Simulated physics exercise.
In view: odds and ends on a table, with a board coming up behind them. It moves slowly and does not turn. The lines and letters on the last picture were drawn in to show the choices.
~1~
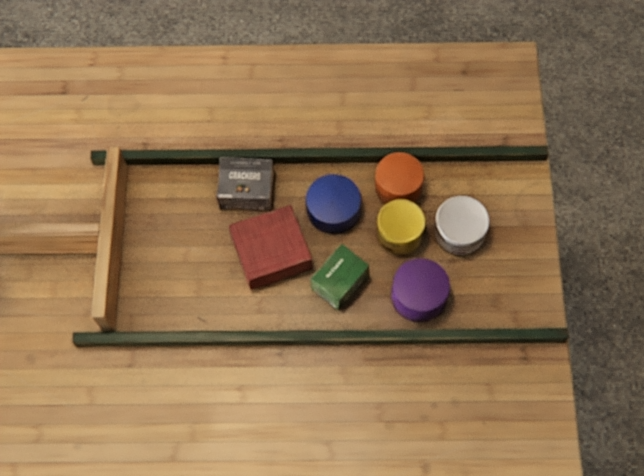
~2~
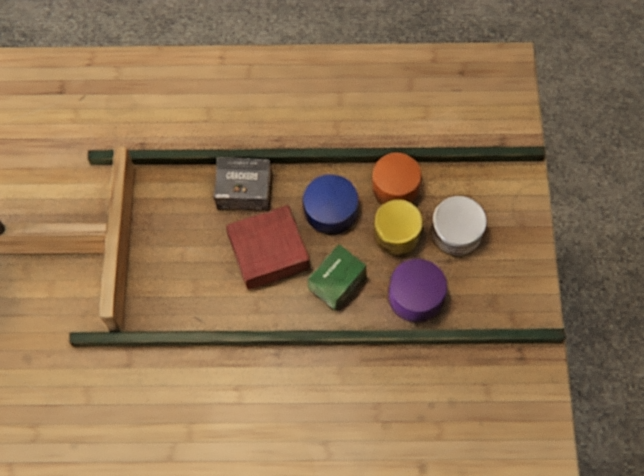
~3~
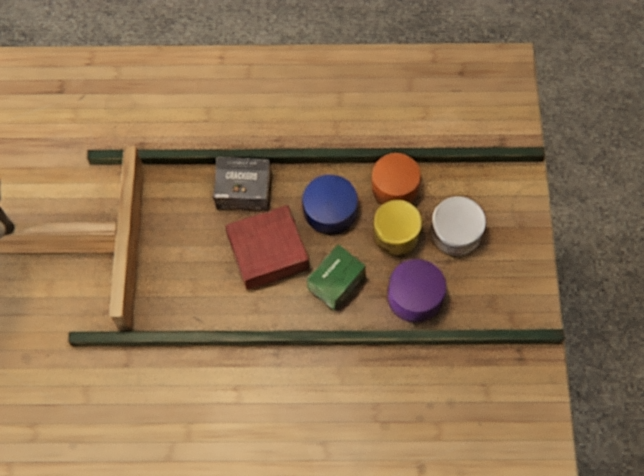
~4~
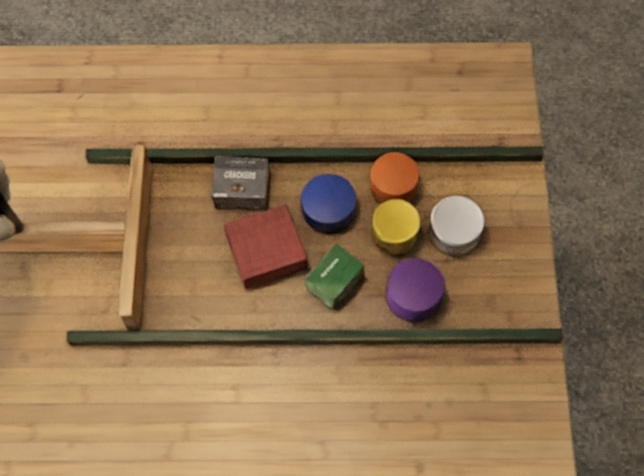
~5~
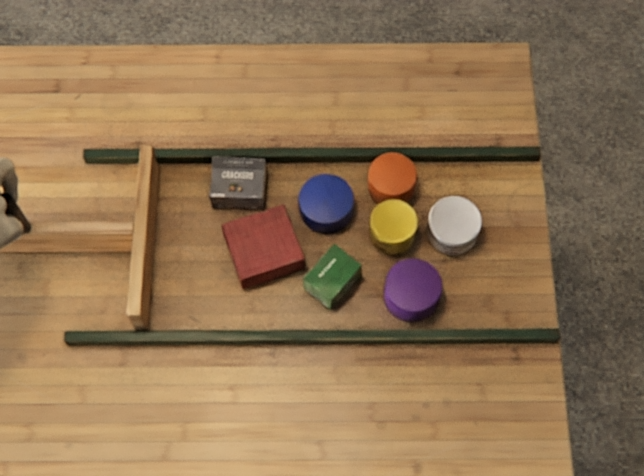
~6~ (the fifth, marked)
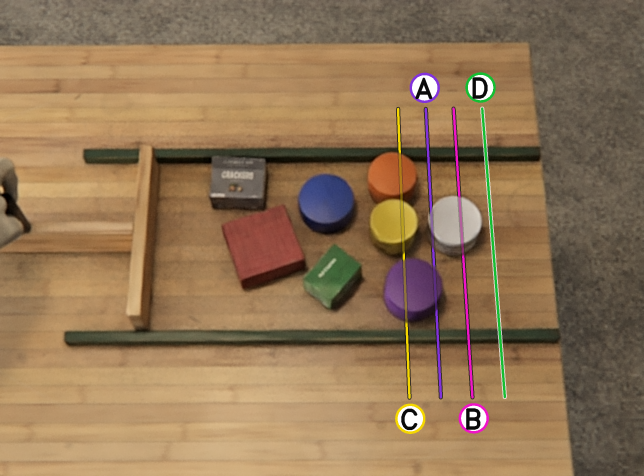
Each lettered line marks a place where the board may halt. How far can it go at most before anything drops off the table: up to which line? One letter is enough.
As far as mark C.
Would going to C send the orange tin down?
No.
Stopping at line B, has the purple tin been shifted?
By then, yes.
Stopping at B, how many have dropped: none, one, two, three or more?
In all, three or more.
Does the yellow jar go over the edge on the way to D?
Yes.
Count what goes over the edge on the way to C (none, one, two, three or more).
By then, none.
On the marked copy, A at (433, 244); B at (462, 244); C at (403, 244); D at (493, 244).
Following C. Soon after the start, board (234, 227); grey packet (271, 183); green box (339, 281).
Later, board (327, 226); white jar (486, 218); purple tin (474, 301).
In the end, board (400, 226); white jar (543, 199); yellow jar (538, 252); nothing has fallen.
As for the rest, A drops the purple tin, yellow jar and white jar; B drops the blue tin, purple tin, yellow jar and white jar; D drops the blue tin, purple tin, green box, yellow jar, white jar and orange tin.
